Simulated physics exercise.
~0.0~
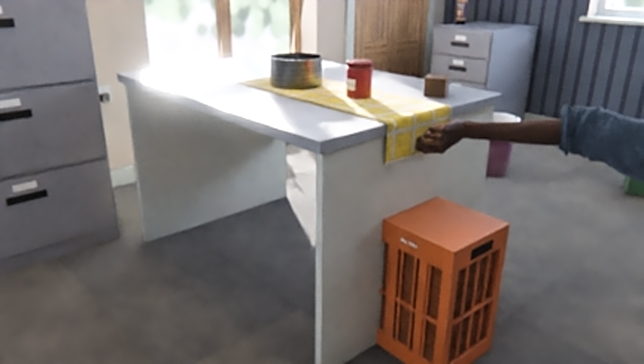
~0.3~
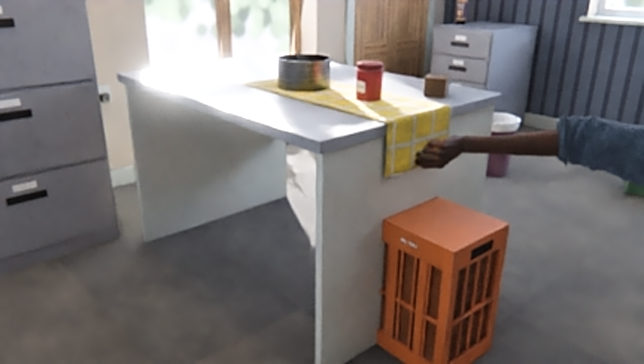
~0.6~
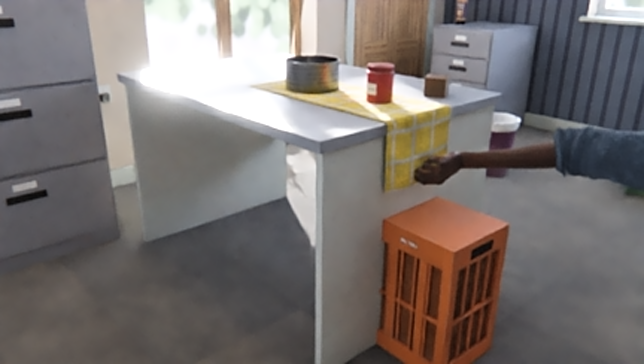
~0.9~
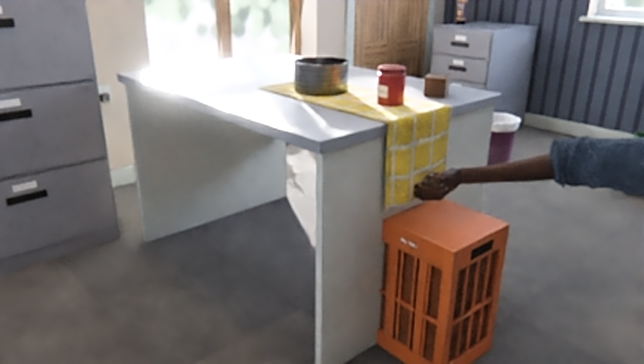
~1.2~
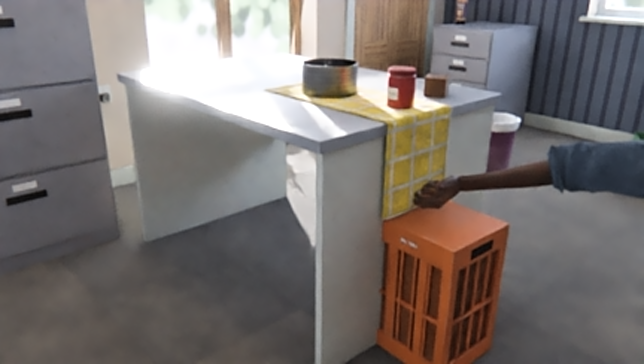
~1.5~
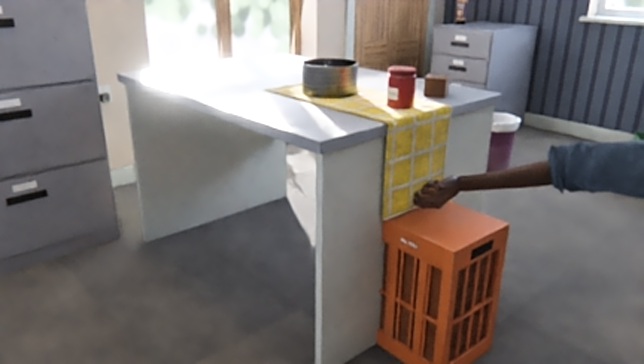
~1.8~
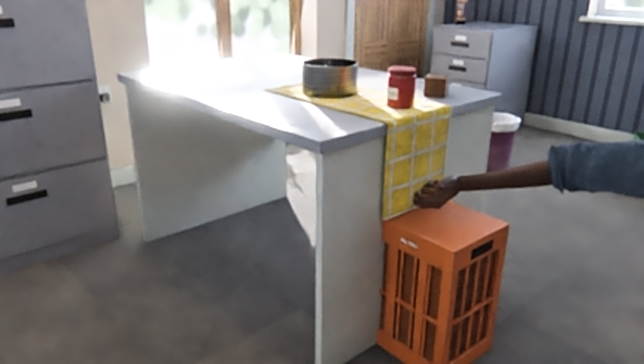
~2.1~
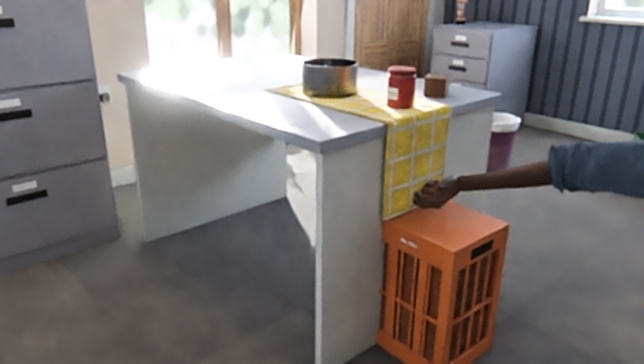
The footage shows a hand pulling the hanging end of a yellow table runner down toward an orange crate, carrying a pot and a red jar to the right. The pulling stops with the hem at the crate, and the jar, pot and brown block remain on the table.
